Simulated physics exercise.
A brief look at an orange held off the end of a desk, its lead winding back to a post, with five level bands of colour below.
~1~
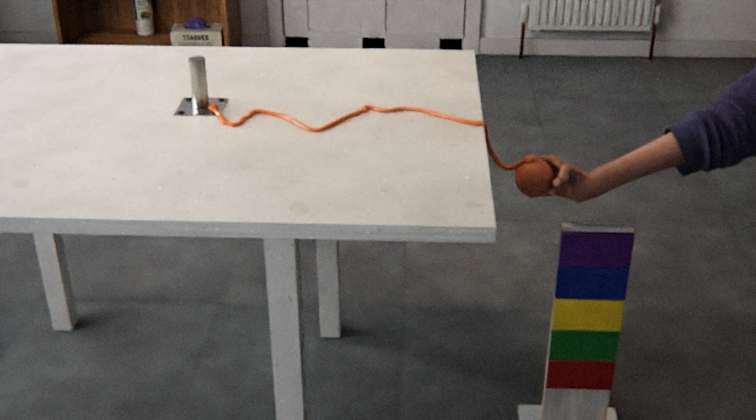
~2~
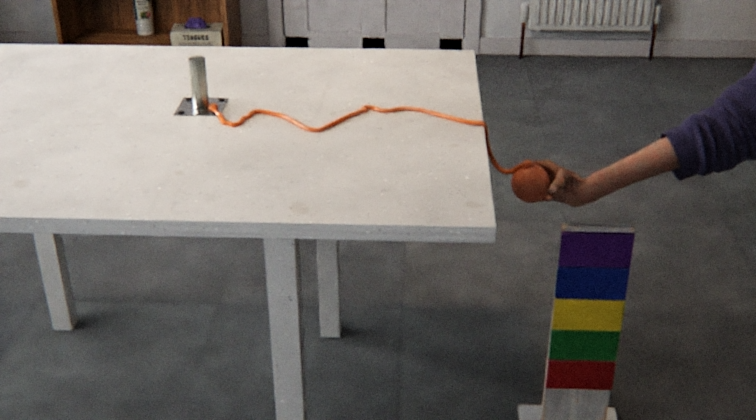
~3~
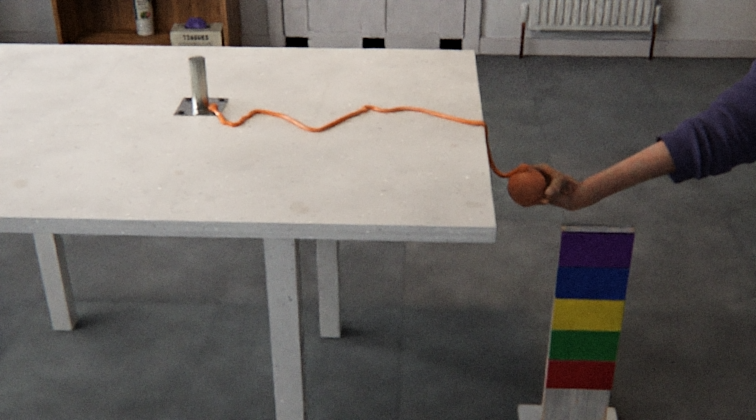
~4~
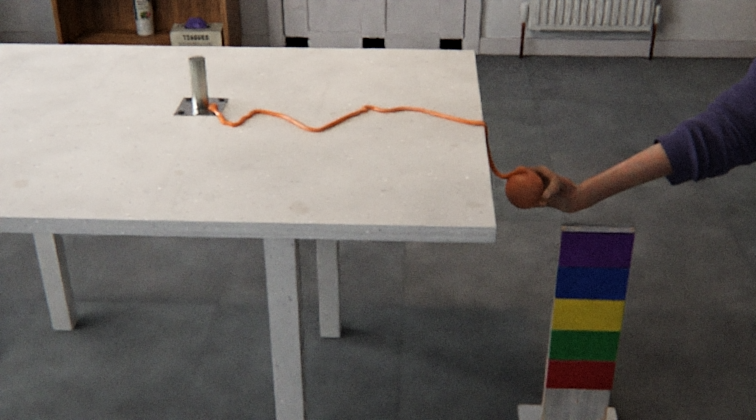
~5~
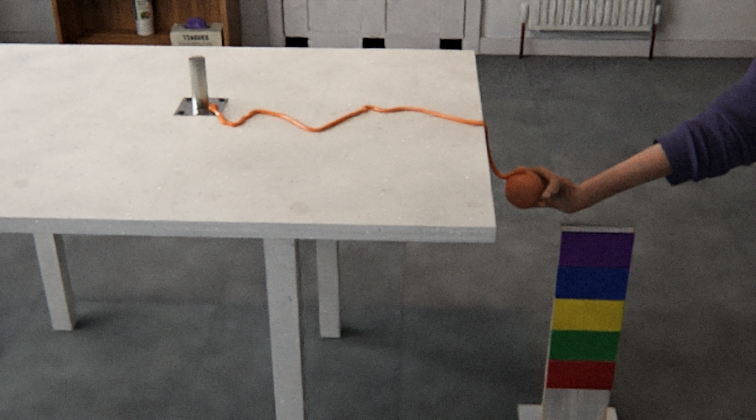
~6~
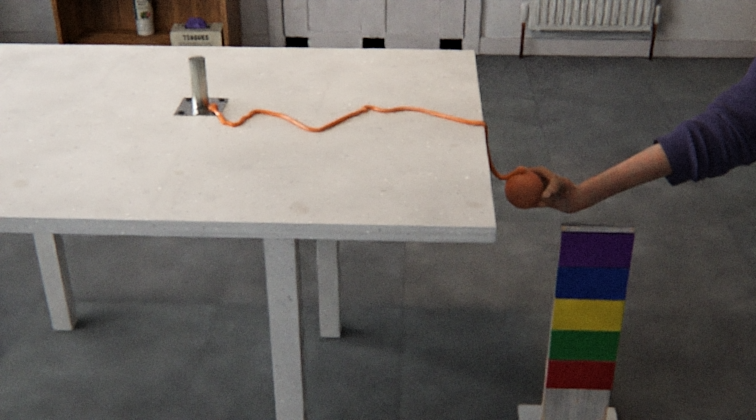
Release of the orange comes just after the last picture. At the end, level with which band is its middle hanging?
Level with yellow.
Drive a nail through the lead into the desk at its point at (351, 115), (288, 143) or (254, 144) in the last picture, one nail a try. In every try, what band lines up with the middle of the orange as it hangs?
First try purple, second try blue, third try blue.
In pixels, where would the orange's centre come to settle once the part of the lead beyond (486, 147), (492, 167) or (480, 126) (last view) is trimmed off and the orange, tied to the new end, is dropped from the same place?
(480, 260), (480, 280), (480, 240).
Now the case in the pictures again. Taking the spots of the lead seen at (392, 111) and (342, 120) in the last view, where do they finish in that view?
The first one ends up at (485, 139) and the second one at (422, 122).
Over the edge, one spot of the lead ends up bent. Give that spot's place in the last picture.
Roughly (386, 111).
A little later, orange near (482, 299); level with yellow.
Next, orange near (470, 310); level with yellow.
When it is over, orange near (476, 311); level with yellow. Its centre hangs level with the yellow band.
